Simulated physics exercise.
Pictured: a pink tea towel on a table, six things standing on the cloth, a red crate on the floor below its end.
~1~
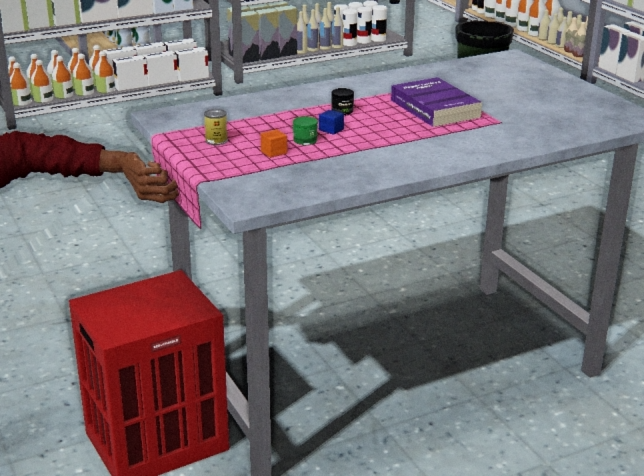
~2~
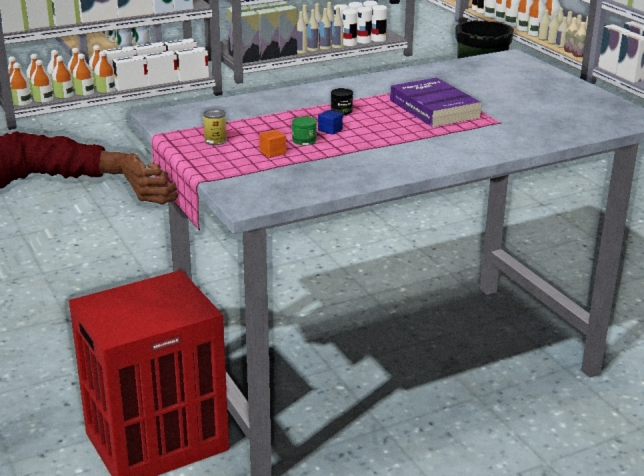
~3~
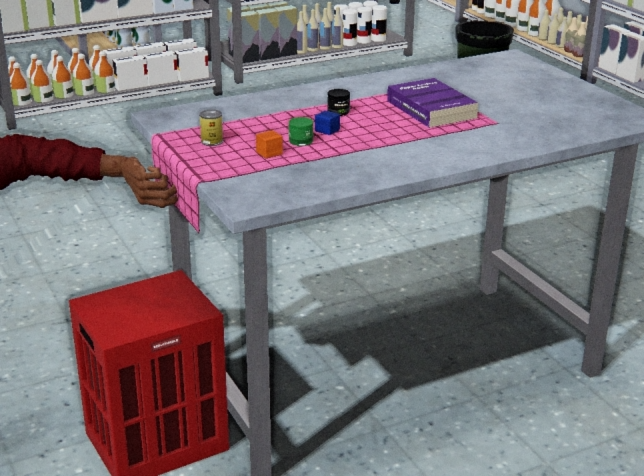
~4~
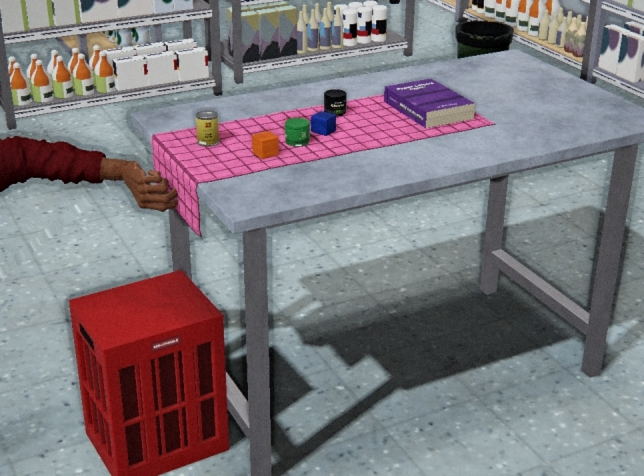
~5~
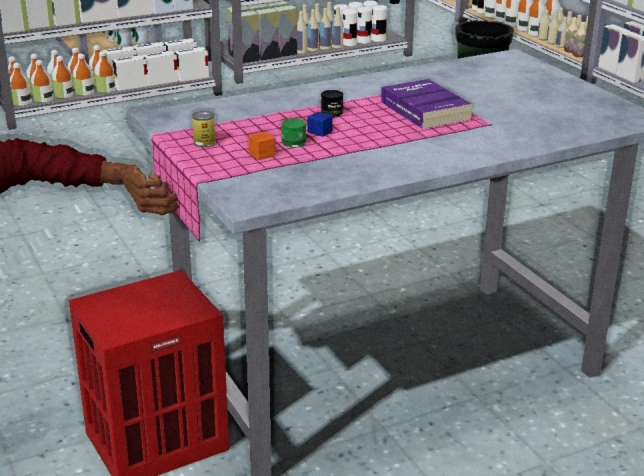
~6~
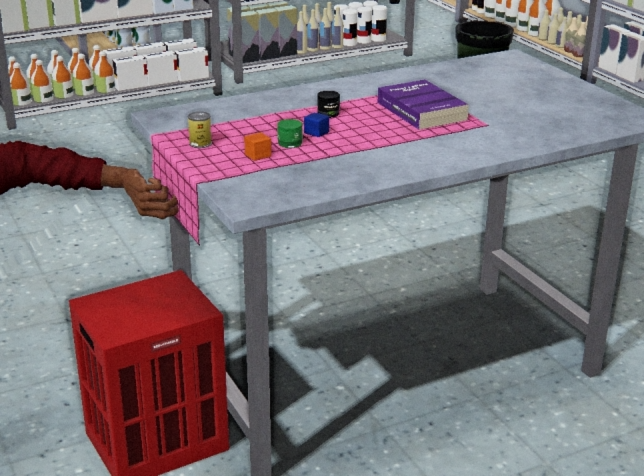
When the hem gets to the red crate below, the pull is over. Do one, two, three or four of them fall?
Two things come off.
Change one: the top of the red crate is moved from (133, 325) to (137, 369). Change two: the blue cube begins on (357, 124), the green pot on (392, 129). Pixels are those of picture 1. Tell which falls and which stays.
Outcome for the blue cube: It stays. Outcome for the green pot: It stays.
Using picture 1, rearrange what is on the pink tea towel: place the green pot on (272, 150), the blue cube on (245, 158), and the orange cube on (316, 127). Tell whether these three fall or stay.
I reckon the green pot takes a fall, the blue cube takes a fall and the orange cube hangs on.
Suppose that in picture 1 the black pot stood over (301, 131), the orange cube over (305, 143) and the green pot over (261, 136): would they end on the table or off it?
Black pot kept, orange cube kept, green pot dropped.
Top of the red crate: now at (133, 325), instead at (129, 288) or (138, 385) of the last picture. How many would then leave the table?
For the first height 1, for the second 4.
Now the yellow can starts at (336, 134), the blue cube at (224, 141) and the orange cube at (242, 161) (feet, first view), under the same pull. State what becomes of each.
Yellow can: Still up. Blue cube: Off. Orange cube: Off.
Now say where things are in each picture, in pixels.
The first frame shows hem (201, 229); yellow can (215, 113); orange cube (274, 134); green pot (305, 121); blue cube (331, 114); black pot (343, 92); top of the crate (133, 325).
The second frame shows hem (200, 231); yellow can (214, 113).
The third frame shows hem (199, 234); orange cube (269, 135).
The fourth frame shows hem (202, 237); green pot (297, 122); top of the crate (133, 325).
The fifth frame shows hem (200, 242); blue cube (320, 116).
The sixth frame shows hem (200, 246); yellow can (199, 116); orange cube (258, 137); green pot (290, 124); blue cube (317, 116); black pot (329, 94).
Soon after, hem near (178, 259); yellow can gone.
Then, hem on the crate; yellow can and orange cube gone.
At rest, hem on the crate; yellow can and orange cube gone. It carries off two.
